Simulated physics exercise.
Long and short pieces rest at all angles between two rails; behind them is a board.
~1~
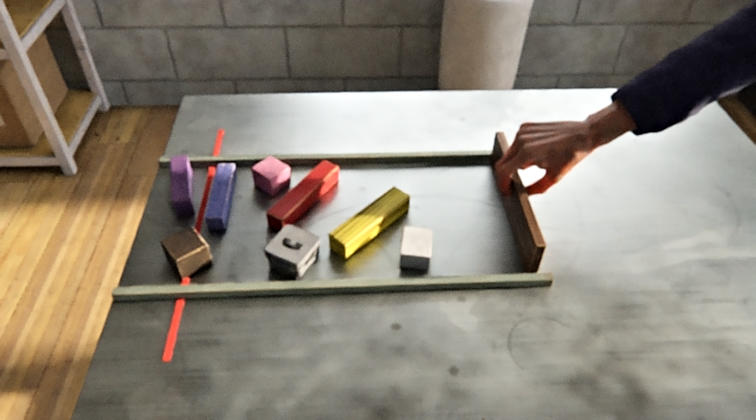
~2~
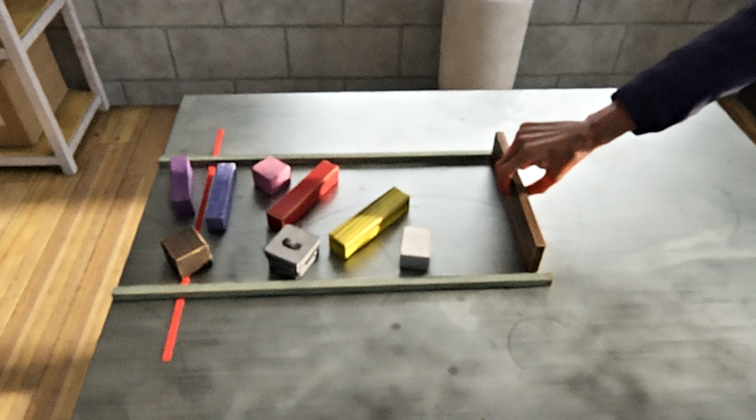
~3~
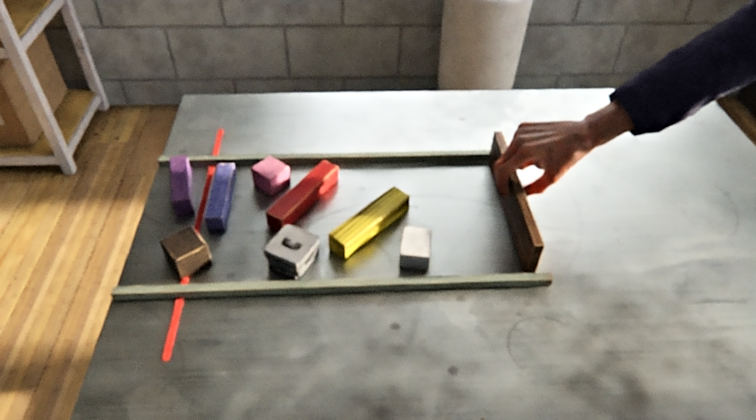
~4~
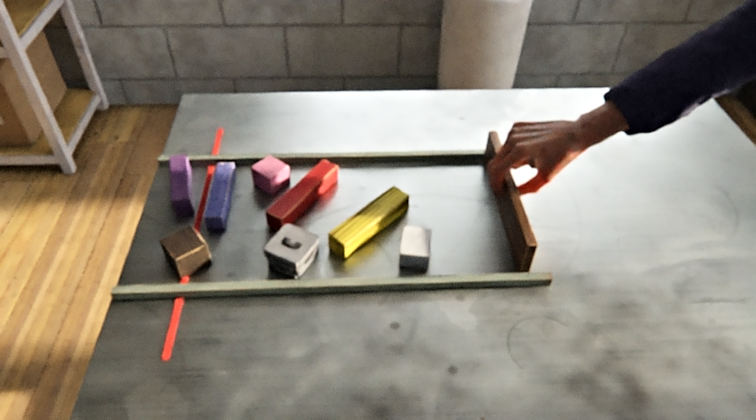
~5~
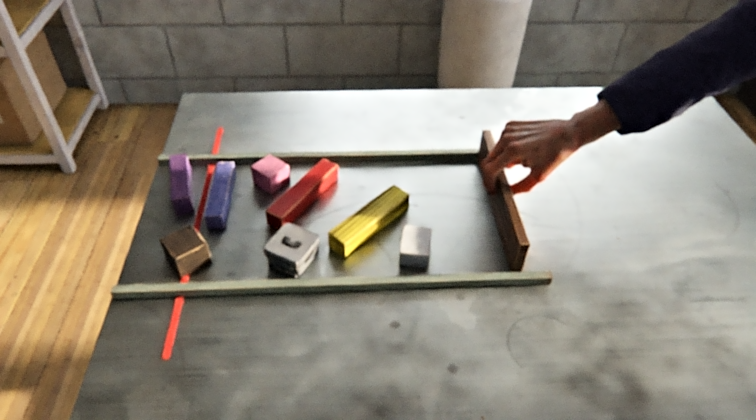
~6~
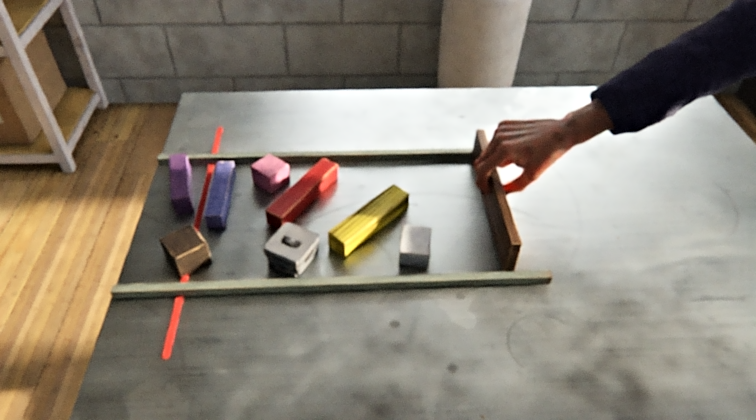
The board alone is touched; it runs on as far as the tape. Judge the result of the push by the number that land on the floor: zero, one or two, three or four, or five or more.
The number that land on the floor is three or four.
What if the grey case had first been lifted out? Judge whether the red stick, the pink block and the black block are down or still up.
Red stick: Is still there; pink block: Is still there; black block: Is gone.
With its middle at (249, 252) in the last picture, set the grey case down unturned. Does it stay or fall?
It topples off.
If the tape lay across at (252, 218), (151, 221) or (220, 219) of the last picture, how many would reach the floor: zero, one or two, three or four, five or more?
Going tape by tape, I get none, then five or more, then either one or two.
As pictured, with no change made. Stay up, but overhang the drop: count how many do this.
It would come to 3.
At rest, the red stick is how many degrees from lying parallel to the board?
Out of line by around 20°.
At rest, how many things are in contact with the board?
Contact count: 2.
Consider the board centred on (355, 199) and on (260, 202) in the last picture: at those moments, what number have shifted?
The first number is 3, the next one 8.
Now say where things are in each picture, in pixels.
In the first picture, purple bar (182, 185); black block (187, 253); blue bar (222, 196); board (514, 198); tape (199, 222).
In the second picture, black block (187, 253); white block (416, 248).
In the third picture, blue bar (221, 195); pink block (271, 176).
In the fourth picture, purple bar (181, 184); board (507, 197).
In the fifth picture, black block (186, 251); yellow stick (370, 220).
In the sixth picture, purple bar (181, 183); black block (186, 250); blue bar (221, 193); board (493, 196); tape (198, 219).
A little later, none off yet; purple bar at rest near (181, 183); black block at rest near (186, 250); blue bar at rest near (221, 193).
Next, none off yet; purple bar at rest near (181, 183); black block at rest near (184, 250); blue bar moving near (213, 194).
When it is over, the number that fall off is three or four; down, blue bar, black block and purple bar.
